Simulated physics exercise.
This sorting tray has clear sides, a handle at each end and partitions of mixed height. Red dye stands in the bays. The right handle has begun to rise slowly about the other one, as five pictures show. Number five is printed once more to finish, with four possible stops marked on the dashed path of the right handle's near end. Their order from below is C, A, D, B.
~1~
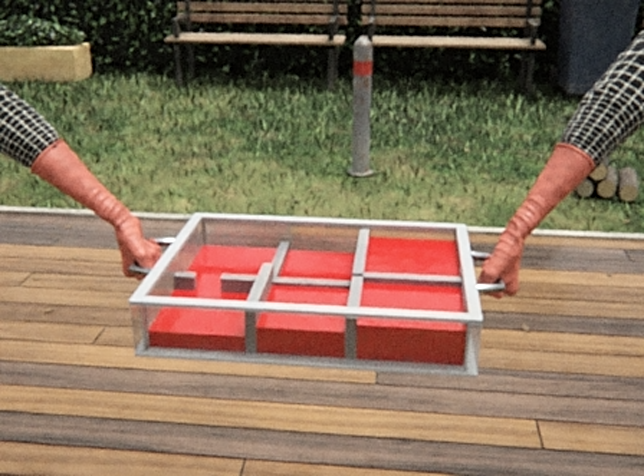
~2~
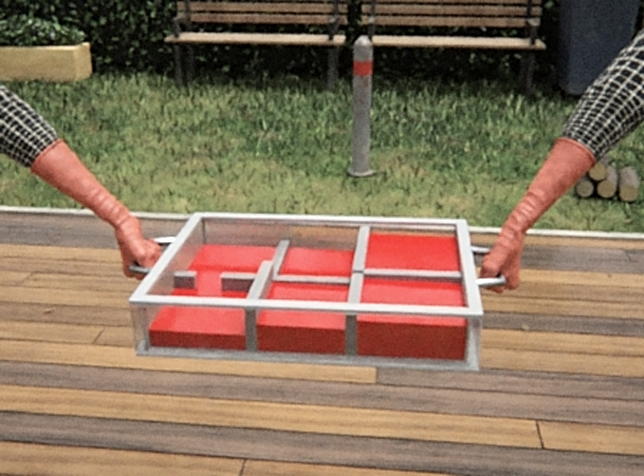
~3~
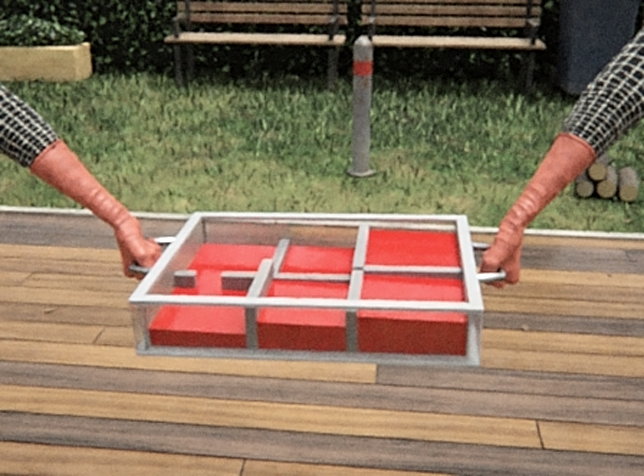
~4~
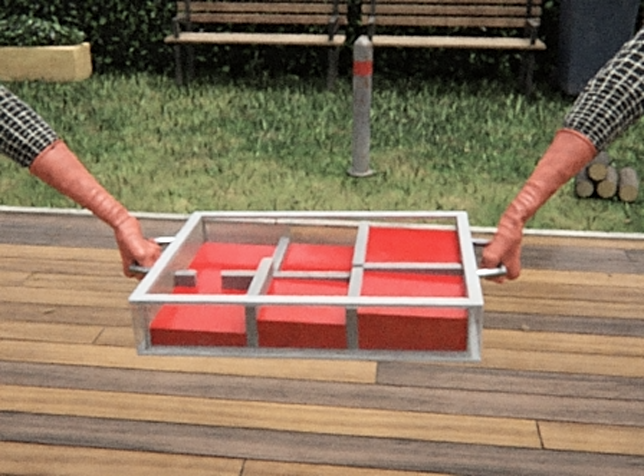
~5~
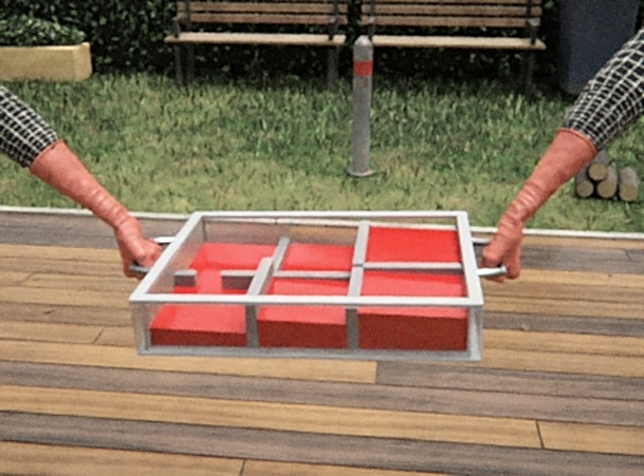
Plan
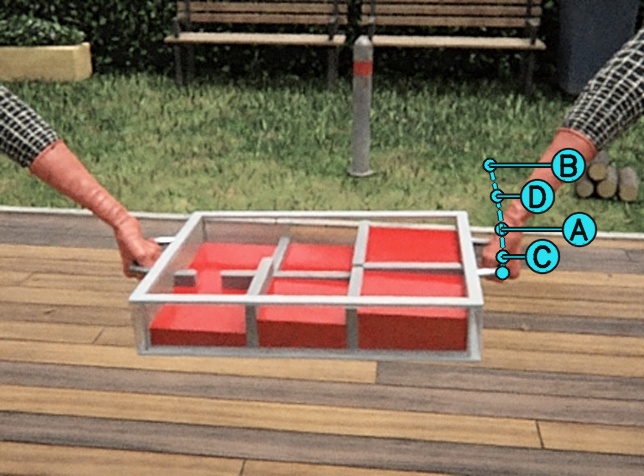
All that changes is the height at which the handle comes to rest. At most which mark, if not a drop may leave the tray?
The limit is B.
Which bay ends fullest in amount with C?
The back right bay.
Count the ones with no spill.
All four.
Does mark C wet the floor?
No, not at all.
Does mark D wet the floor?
No, that is safe.
On the marked copy, A at (501, 229); B at (490, 165); C at (502, 256); D at (497, 196).
Choosing A, nothing spills; the back right bay holds the most.
Choosing B, nothing spills; the back right bay holds the most.
Choosing C, nothing spills; the back right bay holds the most.
Choosing D, nothing spills; the back right bay holds the most.
